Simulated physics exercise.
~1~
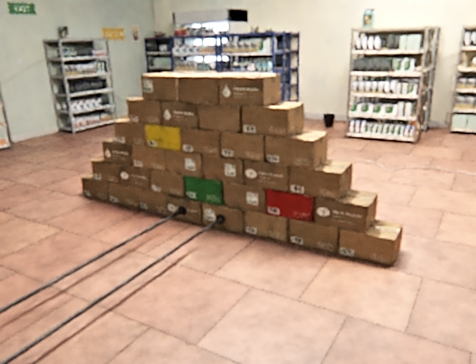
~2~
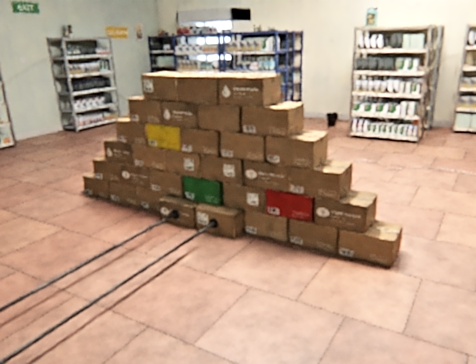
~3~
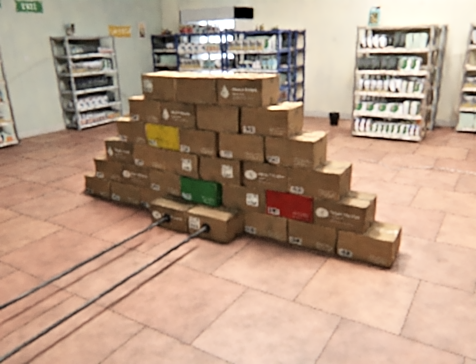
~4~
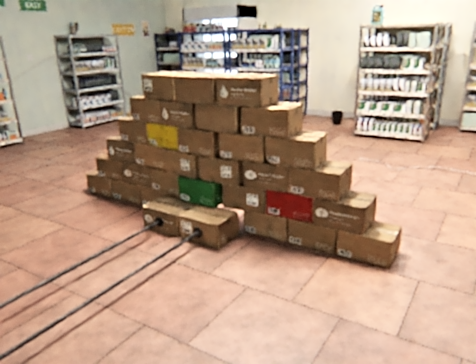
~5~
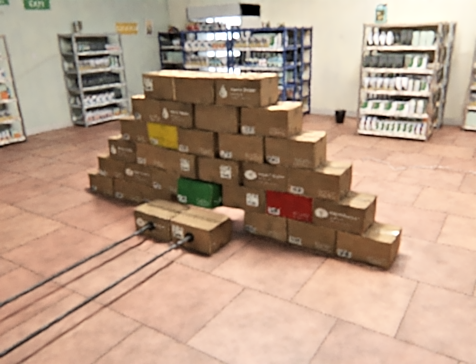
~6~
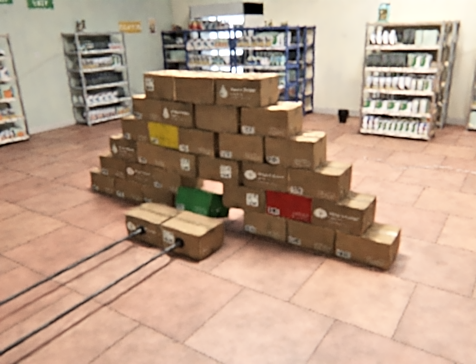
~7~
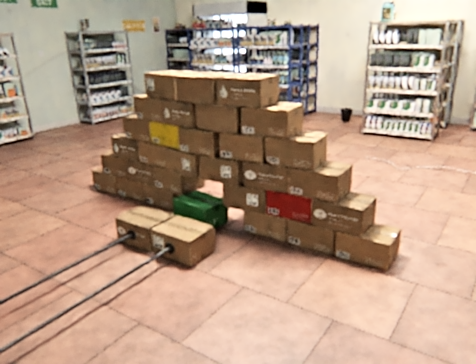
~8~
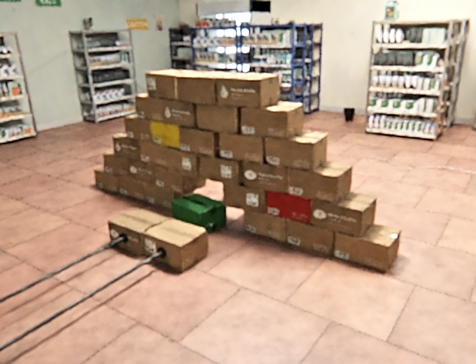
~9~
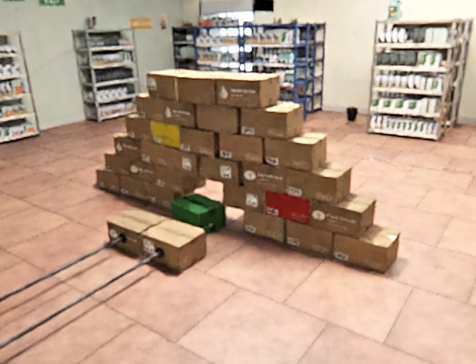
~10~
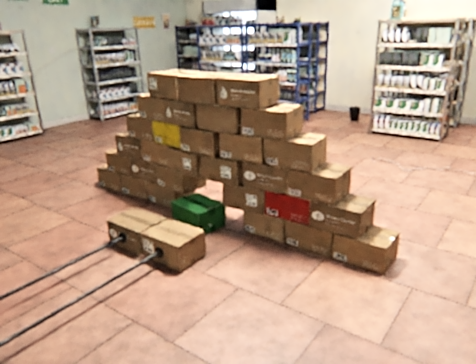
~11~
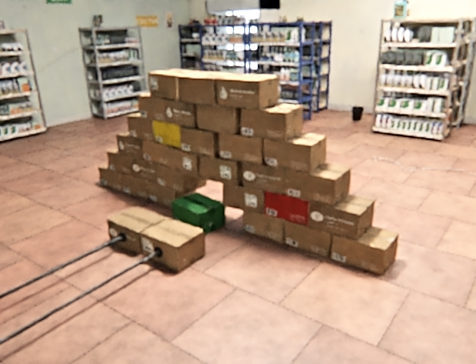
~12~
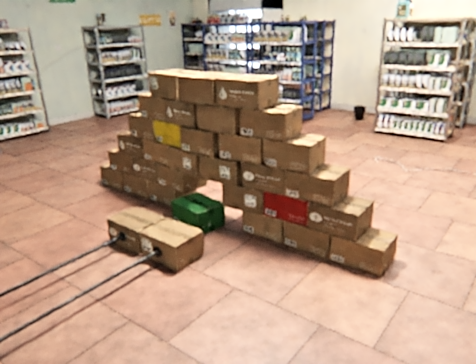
Two rods slowly pulled a pair of neighbouring cardboard boxes out from the bottom of a stepped wall, and the green box above tipped and dropped to the floor behind them, while the rest, including the red and yellow boxes, stayed standing over the gap.
